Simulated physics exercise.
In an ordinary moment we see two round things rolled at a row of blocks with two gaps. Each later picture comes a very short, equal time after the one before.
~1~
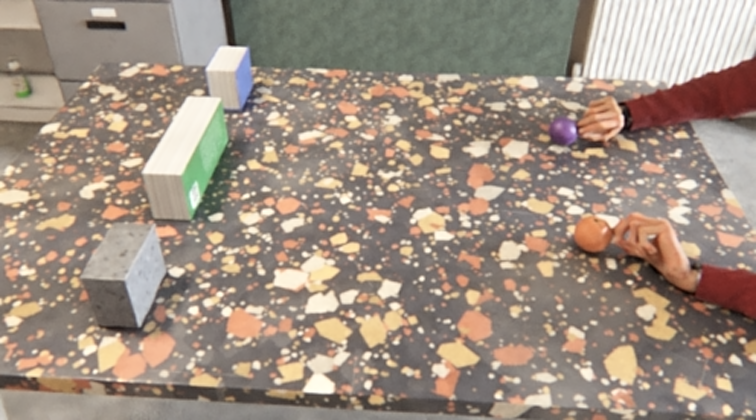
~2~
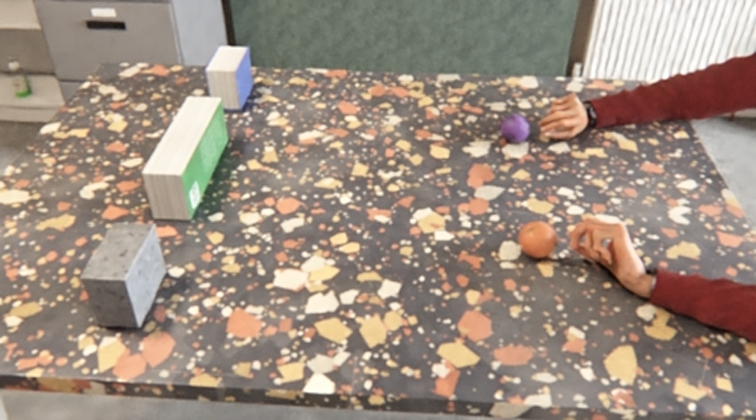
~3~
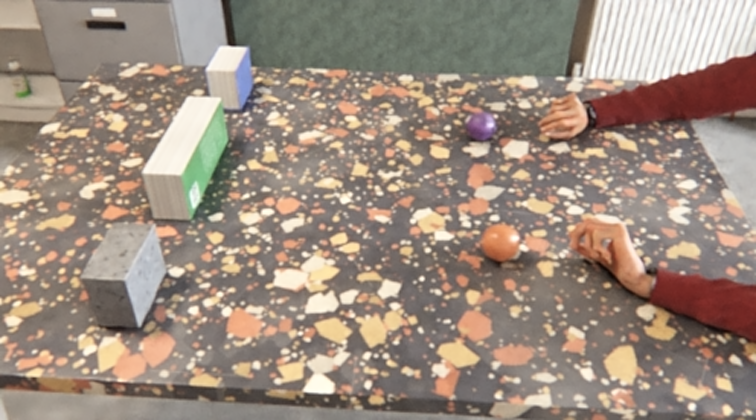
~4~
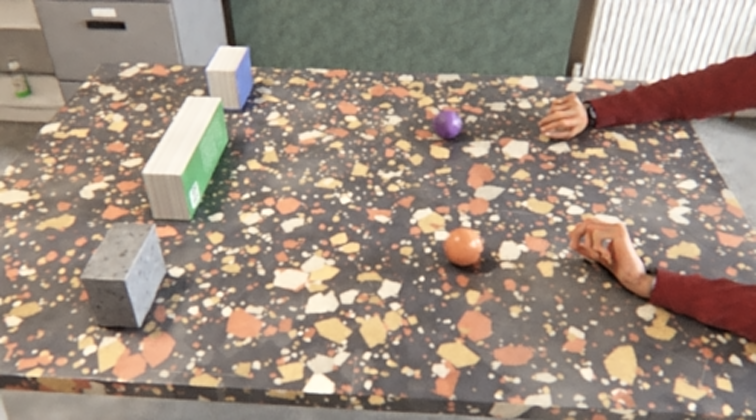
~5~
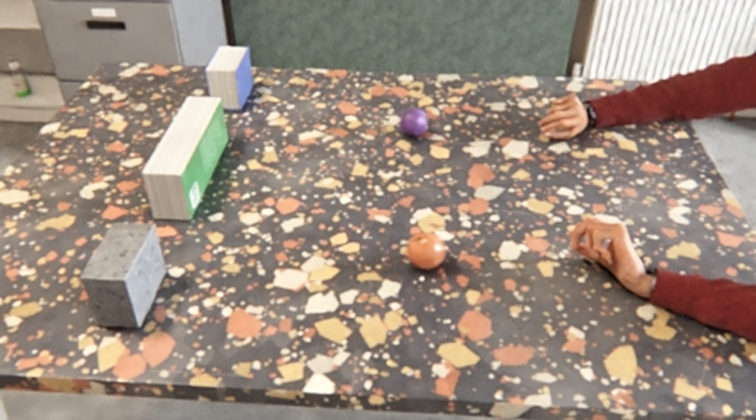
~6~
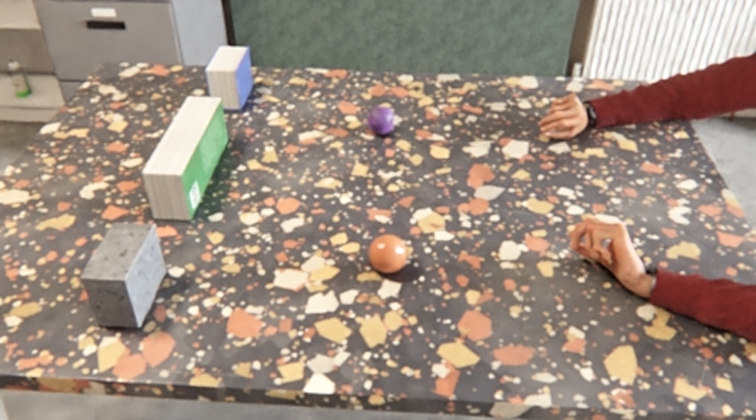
Two hands releasing a purple ball and an orange tomato, which roll leftward side by side across a speckled tabletop.
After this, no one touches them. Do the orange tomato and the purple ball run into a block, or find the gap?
One by one: I expect the orange tomato to be kept back by a block; I expect the purple ball to get past the blocks.
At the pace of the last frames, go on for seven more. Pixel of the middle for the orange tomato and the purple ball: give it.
The first one sits near (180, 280), while the second sits near (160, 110).
Then, 0.52 s after the last picture, orange tomato coming back near (189, 291); purple ball heading on near (113, 104).
By the end, the orange tomato is stopped; the purple ball gets between the blocks.
